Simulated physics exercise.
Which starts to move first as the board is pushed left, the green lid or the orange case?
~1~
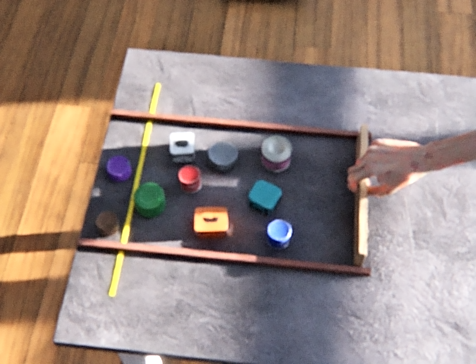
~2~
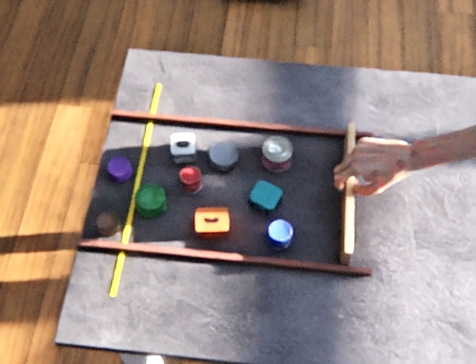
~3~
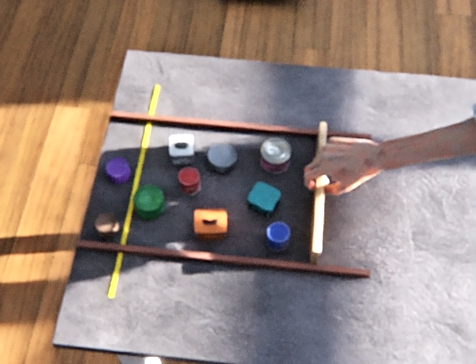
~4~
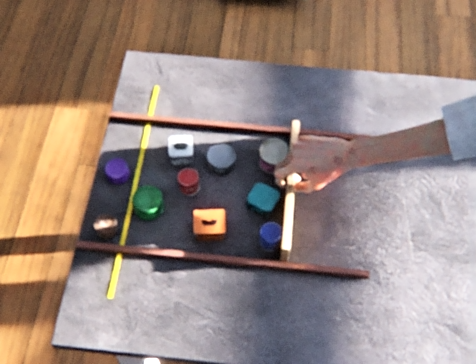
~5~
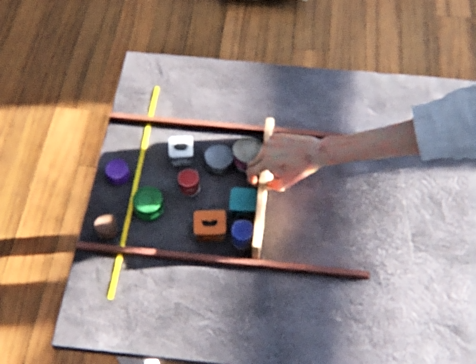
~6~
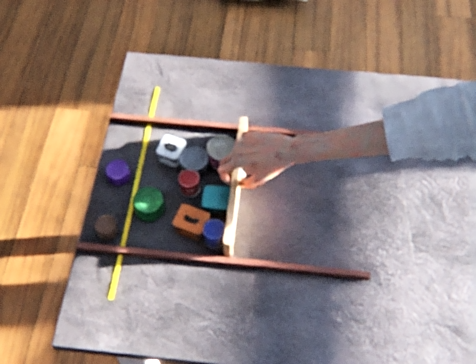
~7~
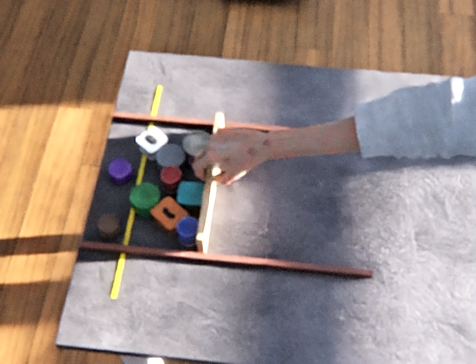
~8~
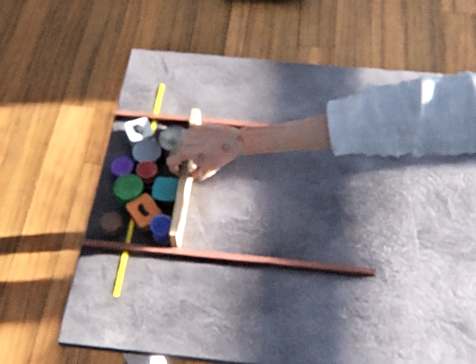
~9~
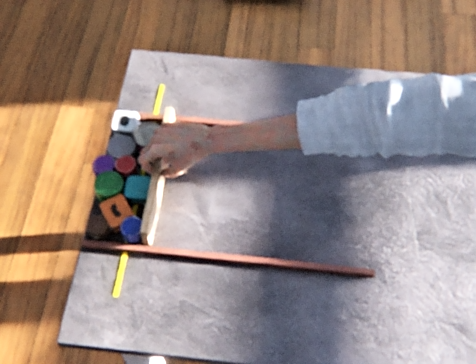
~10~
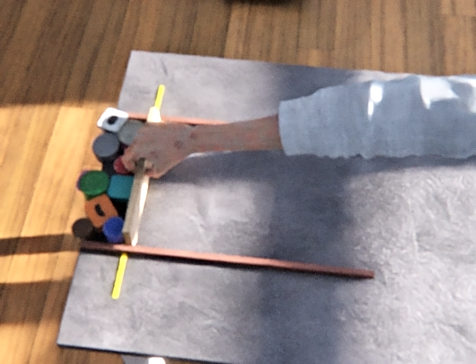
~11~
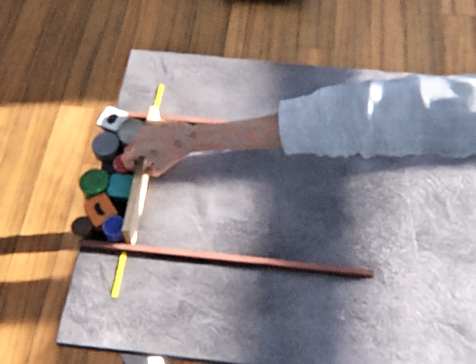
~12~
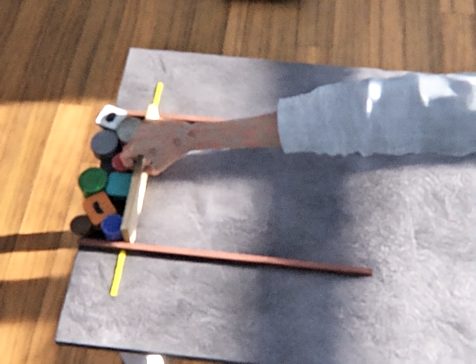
The orange case starts to move first. The green lid stays put a little longer and only shifts once the pushed group closes in on it.
